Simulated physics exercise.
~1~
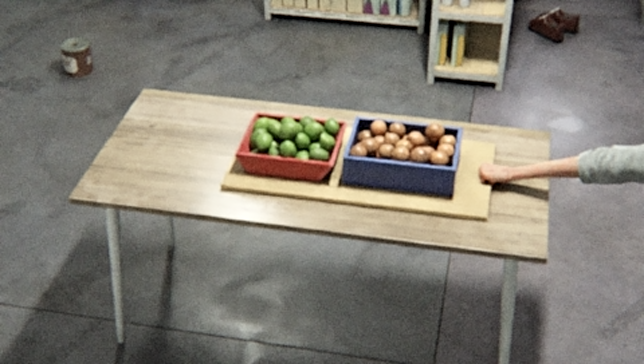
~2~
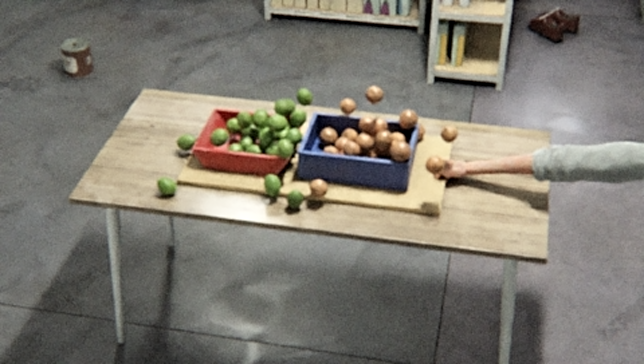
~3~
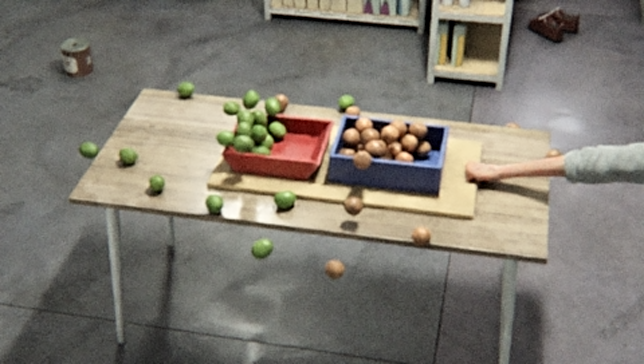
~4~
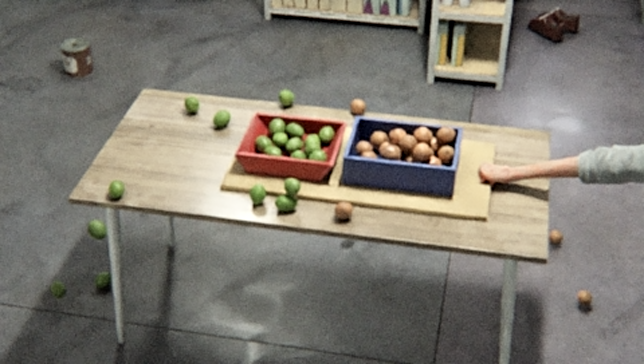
On a wooden table, a hand shaking a board side to side, limes and onions spilling from red and blue crates.
